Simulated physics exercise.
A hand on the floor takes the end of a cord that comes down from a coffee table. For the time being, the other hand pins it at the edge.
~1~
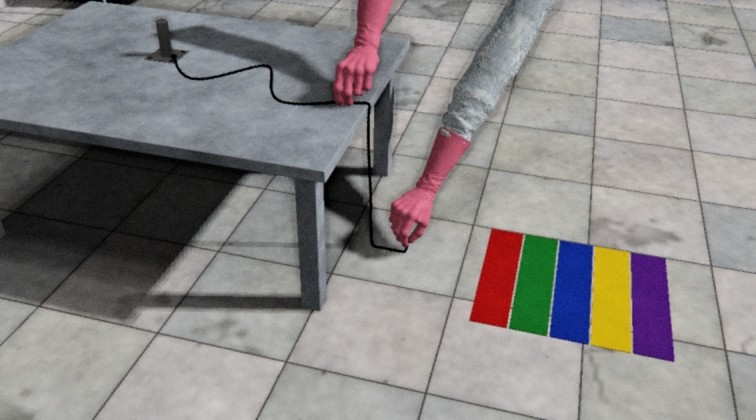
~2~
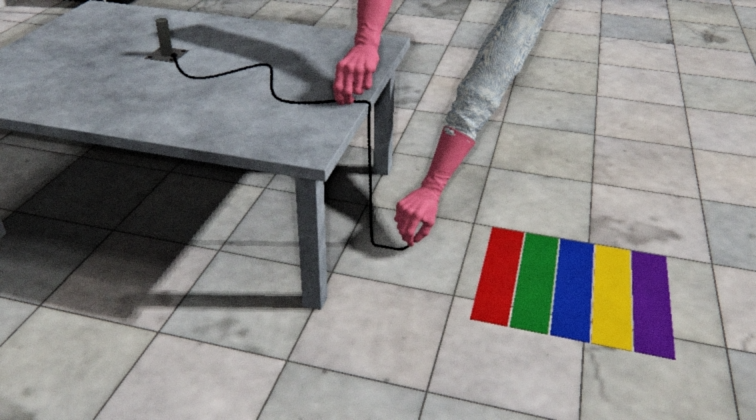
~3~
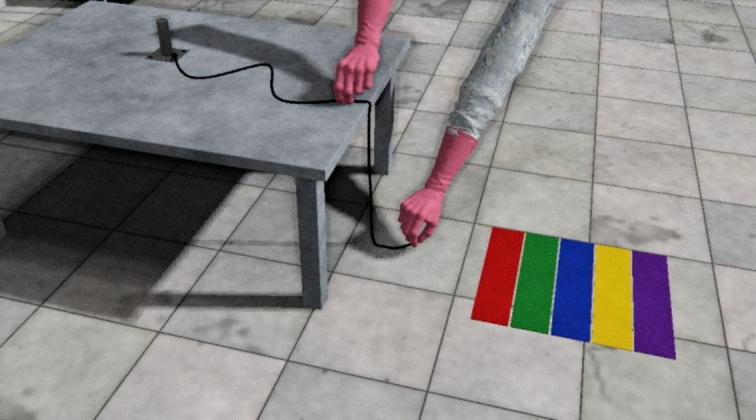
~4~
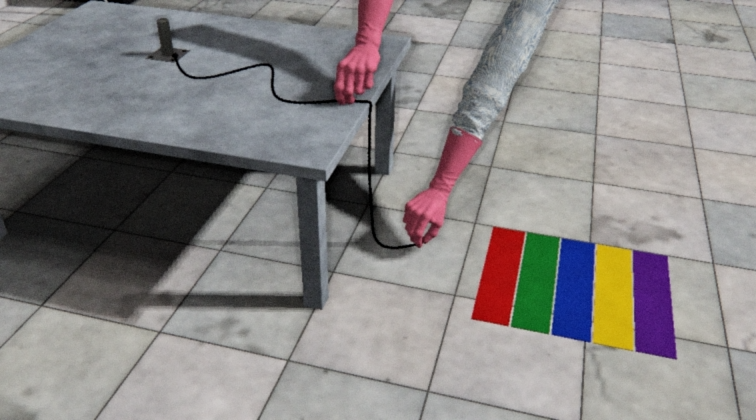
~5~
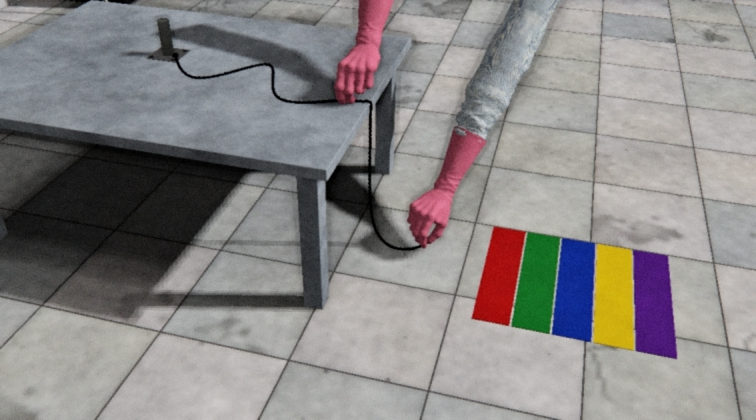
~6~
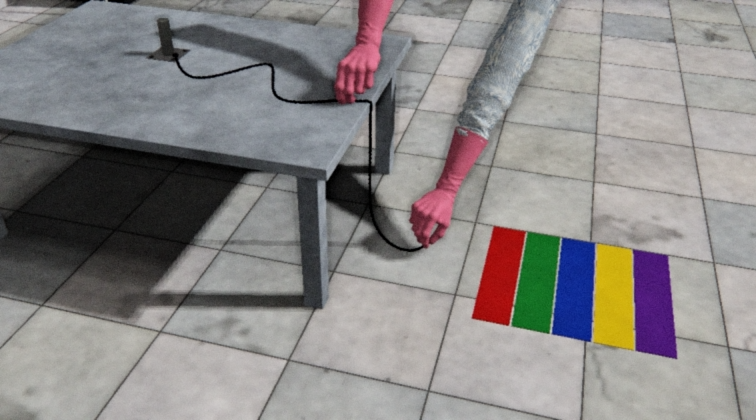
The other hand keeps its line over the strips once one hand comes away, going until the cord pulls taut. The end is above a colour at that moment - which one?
The yellow one.
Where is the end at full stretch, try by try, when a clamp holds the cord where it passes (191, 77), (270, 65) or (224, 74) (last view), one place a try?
First near (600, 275), then near (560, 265), then near (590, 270).
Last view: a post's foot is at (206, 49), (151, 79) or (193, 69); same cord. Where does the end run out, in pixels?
Going by the last picture, roughly (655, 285), (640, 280) and (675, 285).
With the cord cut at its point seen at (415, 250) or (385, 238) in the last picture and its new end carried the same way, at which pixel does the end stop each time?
In order, roughly (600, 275) and (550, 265).
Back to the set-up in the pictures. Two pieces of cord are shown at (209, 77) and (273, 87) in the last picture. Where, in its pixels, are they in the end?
Well, the first one sits at (240, 69), and the second one sits at (344, 92).
Soon after, end near (556, 265); over green.
Then, end near (596, 273); over blue.
At full stretch, end near (621, 277); over yellow. It gets as far as the yellow strip.
